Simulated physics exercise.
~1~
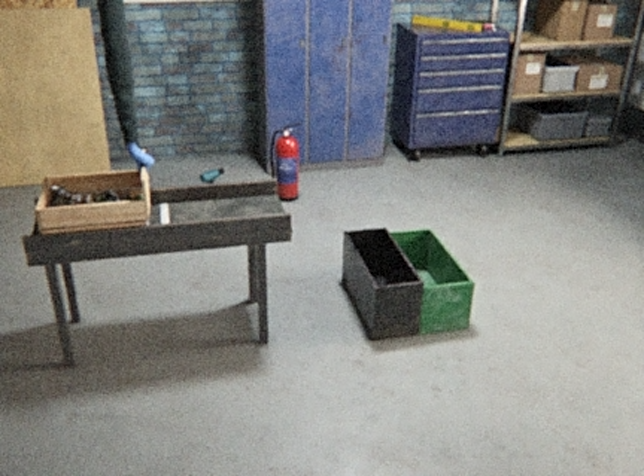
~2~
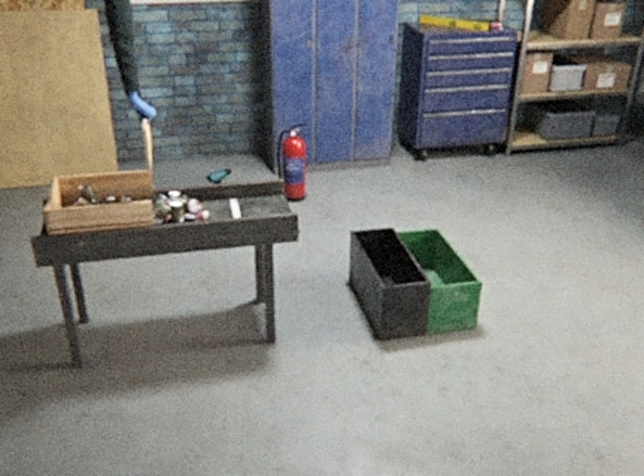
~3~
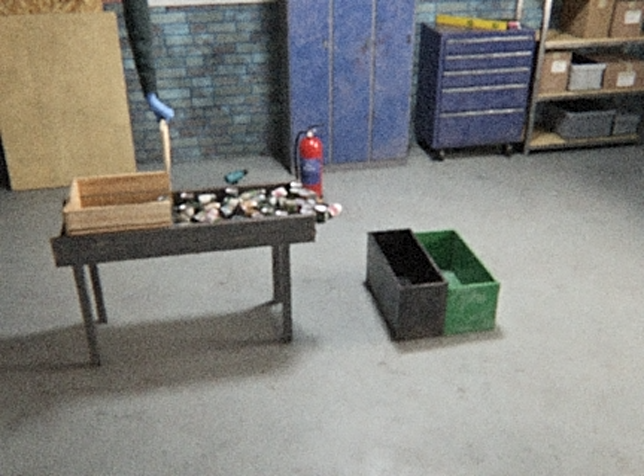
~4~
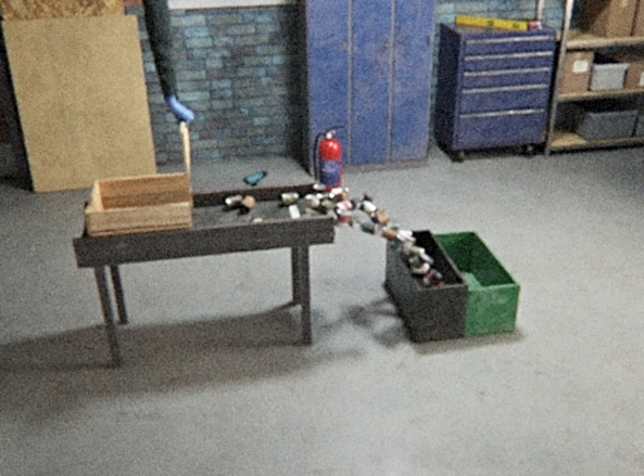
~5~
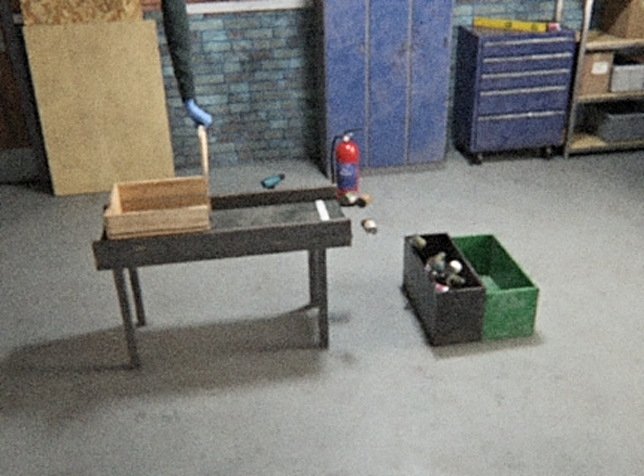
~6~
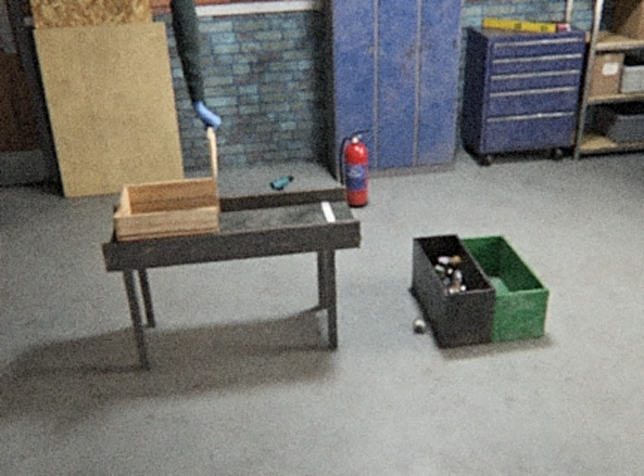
A dark-sleeved arm in a blue glove hangs behind a black belt table in a workshop, seen from slightly above, and lifts a wooden gate beside a wooden pen of small tins at the left. A black tub and a green tote sit on the grey floor to the right, with a red extinguisher, blue lockers and a tool chest behind. The tins spread rightward along the belt, then stream off its end into the black tub. The last stragglers drop afterwards, and one lands on the floor just short of the tub. The pen and belt end empty, the green tote apparently without tins.
